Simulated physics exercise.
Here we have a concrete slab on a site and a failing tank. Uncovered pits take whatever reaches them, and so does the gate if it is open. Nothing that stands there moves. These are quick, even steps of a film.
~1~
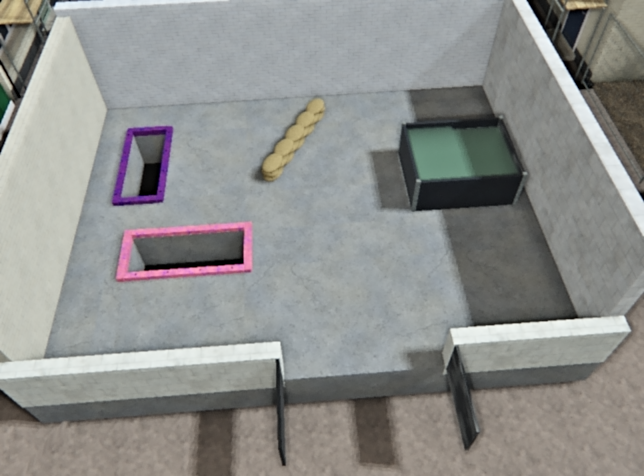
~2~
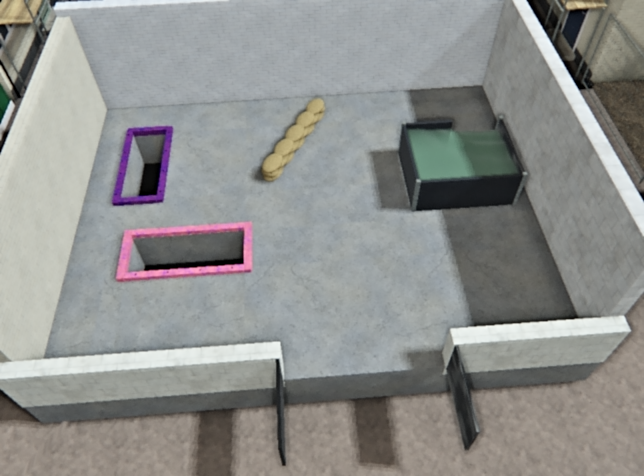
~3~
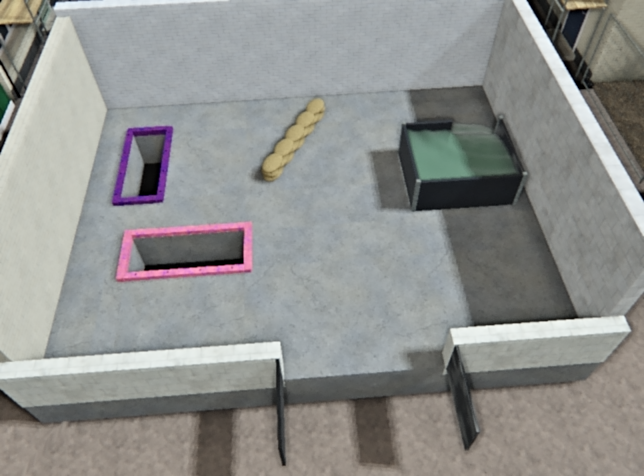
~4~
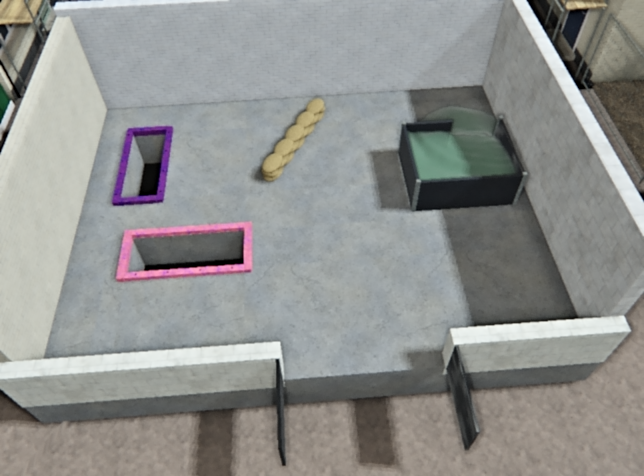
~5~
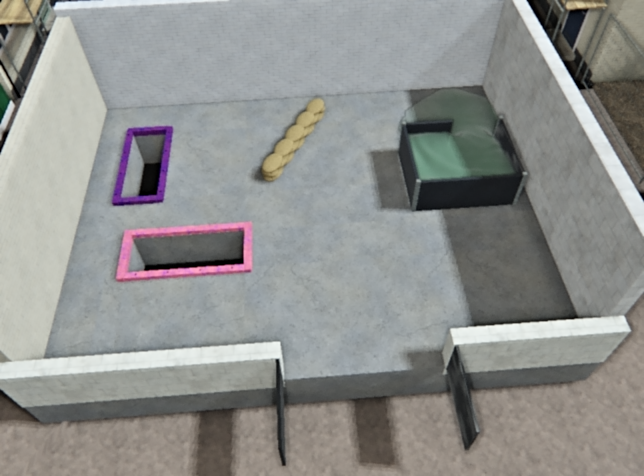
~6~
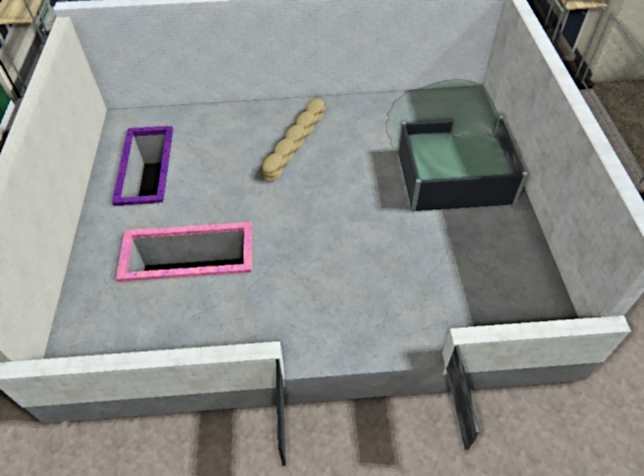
On a walled concrete slab with two framed pits and a twisted tan piece, water in a dark open tank began pouring through a gap in its far side, spreading outward in a thin, rounded sheet.
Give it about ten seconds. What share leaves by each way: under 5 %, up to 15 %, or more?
The gate takes from 5 to 15 %; the purple pit takes under 5 %; the pink pit takes under 5 %.
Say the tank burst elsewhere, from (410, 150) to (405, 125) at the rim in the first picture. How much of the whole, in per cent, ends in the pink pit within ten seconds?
In per cent: Pink 6.
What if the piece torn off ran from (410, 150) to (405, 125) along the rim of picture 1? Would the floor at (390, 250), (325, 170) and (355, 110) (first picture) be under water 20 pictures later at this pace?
One after the other: Dry, covered, under water.
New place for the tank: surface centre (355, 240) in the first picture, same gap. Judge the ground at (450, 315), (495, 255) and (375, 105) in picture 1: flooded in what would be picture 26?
One after the other: Dry, no water, wet.
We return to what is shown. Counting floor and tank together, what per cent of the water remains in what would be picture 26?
Some 100 per cent.
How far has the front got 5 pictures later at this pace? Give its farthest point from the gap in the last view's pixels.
Roughly at (346, 95).
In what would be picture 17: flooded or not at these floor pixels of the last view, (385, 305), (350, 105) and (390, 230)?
One after the other: Free of water, flooded, clear.
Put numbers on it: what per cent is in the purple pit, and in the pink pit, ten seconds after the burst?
About 0 and 0 per cent.
A moment on, water covers 10 % of the floor; the gate 0 %, the purple pit 0 %, the pink pit 0 %.
Next, water covers 15 % of the floor; the gate 0 %, the purple pit 0 %, the pink pit 0 %.
Then, water covers 30 % of the floor; the gate 0 %, the purple pit 0 %, the pink pit 0 %.
Later, water covers 60 % of the floor; the gate 0 %, the purple pit 0 %, the pink pit 0 %.
In the end, water covers 85 % of the floor; the gate 8 %, the purple pit 0 %, the pink pit 0 %.
